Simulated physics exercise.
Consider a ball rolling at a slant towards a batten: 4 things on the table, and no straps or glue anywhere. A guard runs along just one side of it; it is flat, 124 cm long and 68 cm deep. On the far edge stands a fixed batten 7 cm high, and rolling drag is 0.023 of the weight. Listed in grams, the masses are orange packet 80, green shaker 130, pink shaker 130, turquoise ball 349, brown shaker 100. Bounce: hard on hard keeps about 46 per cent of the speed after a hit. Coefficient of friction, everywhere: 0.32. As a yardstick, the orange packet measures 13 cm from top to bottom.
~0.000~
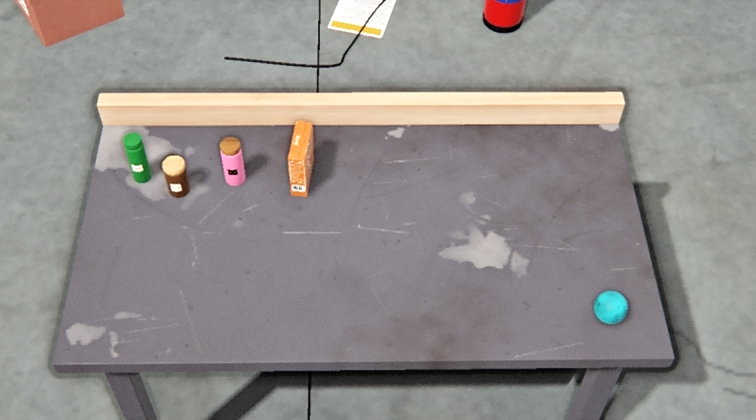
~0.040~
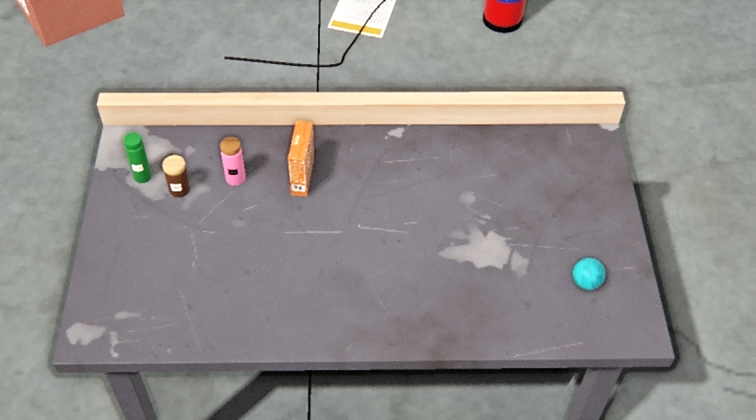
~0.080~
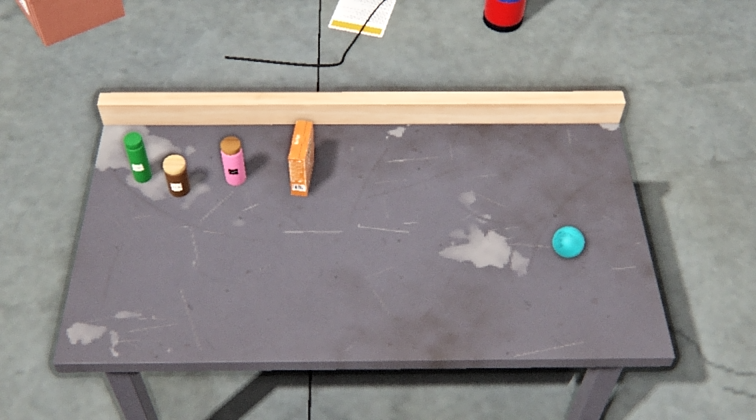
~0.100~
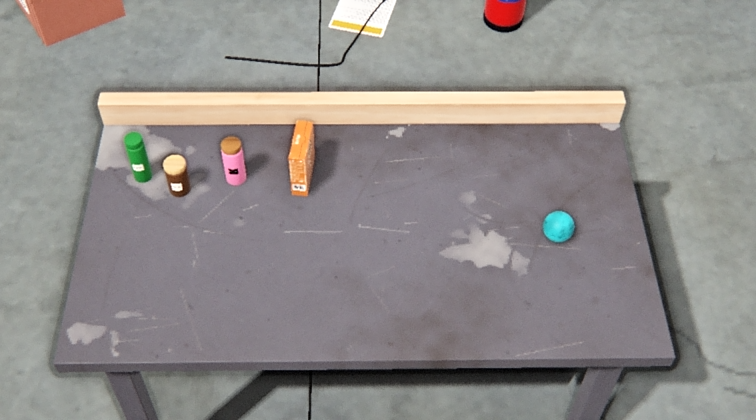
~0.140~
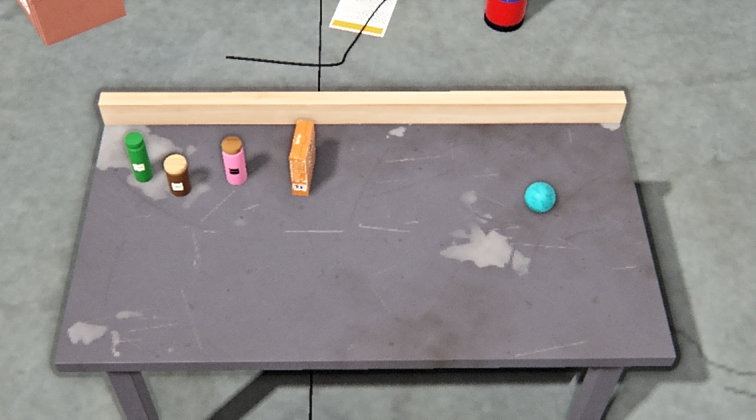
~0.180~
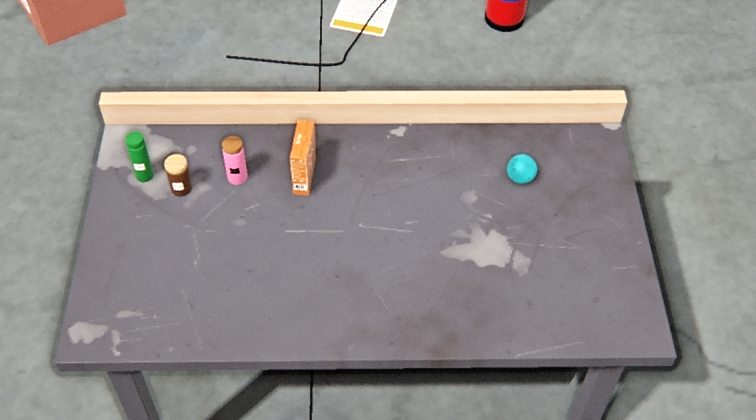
Turquoise ball rolling diagonally up and to the left across a scuffed grey table, past a still orange packet and three shakers.
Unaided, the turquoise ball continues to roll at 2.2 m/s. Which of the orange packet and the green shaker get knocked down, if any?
The orange packet stays up. The green shaker stays up.
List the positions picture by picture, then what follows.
In the first frame, turquoise ball (611, 307); orange packet (302, 159); green shaker (138, 158).
In the second frame, turquoise ball (589, 274); pink shaker (233, 162).
In the third frame, turquoise ball (569, 242); pink shaker (233, 161).
In the fourth frame, turquoise ball (559, 227); pink shaker (234, 161).
In the fifth frame, turquoise ball (540, 197); pink shaker (234, 161).
In the sixth frame, turquoise ball (522, 170); orange packet (304, 158); green shaker (140, 157).
Around 0.48 s, turquoise ball near (439, 172).
Around 1.08 s, turquoise ball near (297, 252).
Around 1.78 s, turquoise ball near (136, 342).
Around 2.28 s, things are still on the move.
Finally (2.5 s), all 4 still in place (within 4 cm). Final places as that camera would see them, orange packet near (304, 158), green shaker near (140, 157).
